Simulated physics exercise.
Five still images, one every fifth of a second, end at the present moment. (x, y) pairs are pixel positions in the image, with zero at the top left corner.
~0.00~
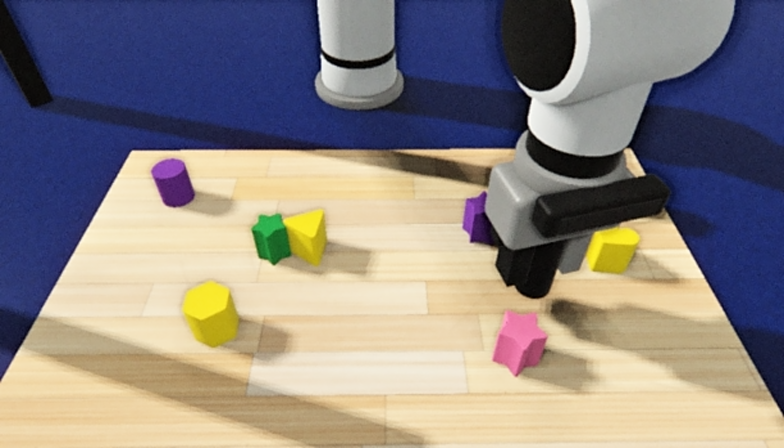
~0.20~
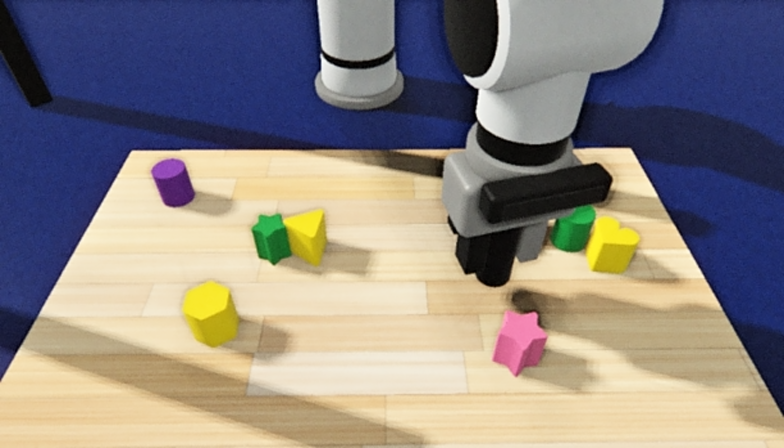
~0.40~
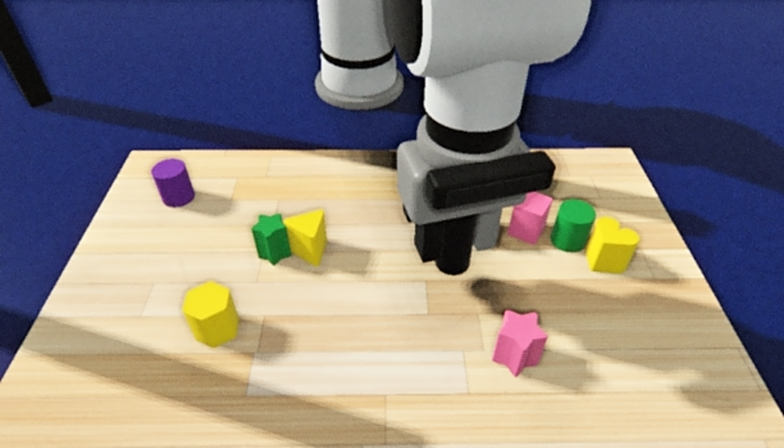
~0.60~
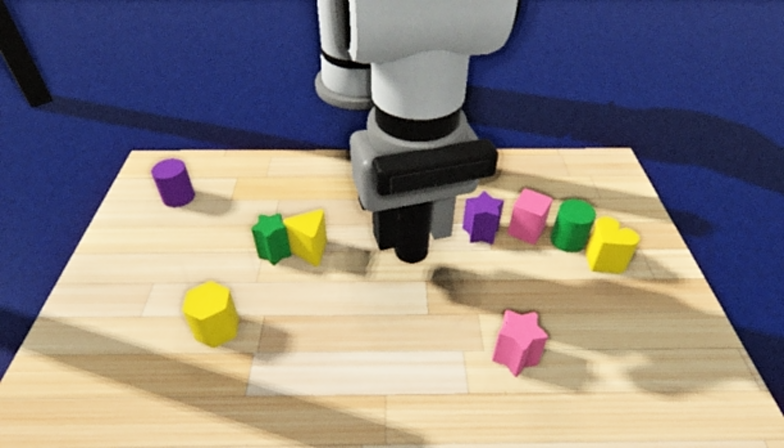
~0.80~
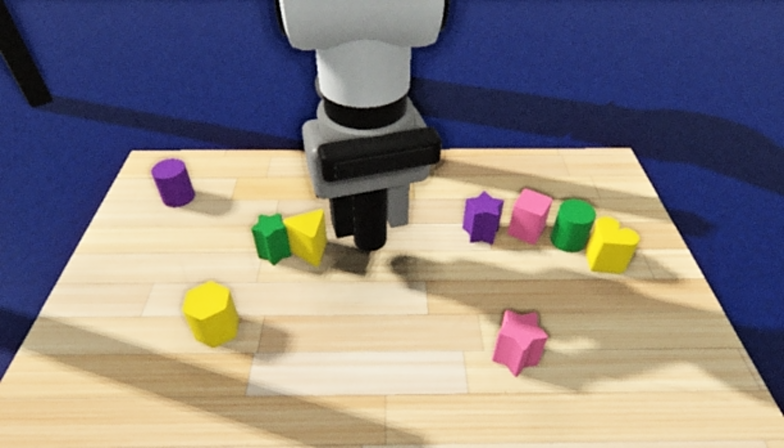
A grey and white robot arm with a black-tipped pusher glides steadily leftward above a pale wooden table against a blue backdrop, seen from a raised, unmoving viewpoint. A purple cylinder, yellow hexagonal block, green star and yellow triangular block sit at left, with a pink star at front right. The arm's passage uncovers a purple star, pink block, green cylinder and yellow heart at right, while every block stays still.
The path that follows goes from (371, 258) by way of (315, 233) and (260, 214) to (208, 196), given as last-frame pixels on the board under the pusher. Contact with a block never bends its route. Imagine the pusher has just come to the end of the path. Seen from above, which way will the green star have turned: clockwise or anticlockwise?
It twists clockwise.
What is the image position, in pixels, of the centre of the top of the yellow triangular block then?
Roughly at (287, 219).
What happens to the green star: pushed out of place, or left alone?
That block will leave its spot.
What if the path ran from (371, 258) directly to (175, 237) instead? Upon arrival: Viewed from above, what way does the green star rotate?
I'd predict that, seen from above, the green star rotates counter-clockwise.
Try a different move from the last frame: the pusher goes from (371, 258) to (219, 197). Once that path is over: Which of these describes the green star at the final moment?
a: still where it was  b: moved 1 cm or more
(b)
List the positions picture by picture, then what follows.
Lower end of the pusher (532, 285), tops of blocks, purple disc (168, 168), green star (269, 224), yellow triangular block (307, 222), in the first picture.
Pusher (492, 274), blocks as before, in the second picture.
Pusher (452, 263), blocks as before, in the third picture.
Pusher (411, 252), blocks as before, in the fourth picture.
Pusher (370, 240), purple disc (168, 168), green star (269, 224), yellow triangular block (307, 222), in the fifth picture.
The first path, step by step. One third of the way, pusher (312, 215); green star (258, 228), turned 20° clockwise; yellow triangular block (288, 219), turned 65° anticlockwise.
Two thirds of the way, pusher (255, 196); green star (257, 228), turned 20° clockwise; yellow triangular block (287, 219), turned 75° anticlockwise.
At the end, pusher (203, 179); purple disc not moved; green star (257, 228), turned 20° clockwise; yellow triangular block (287, 219), turned 75° anticlockwise.
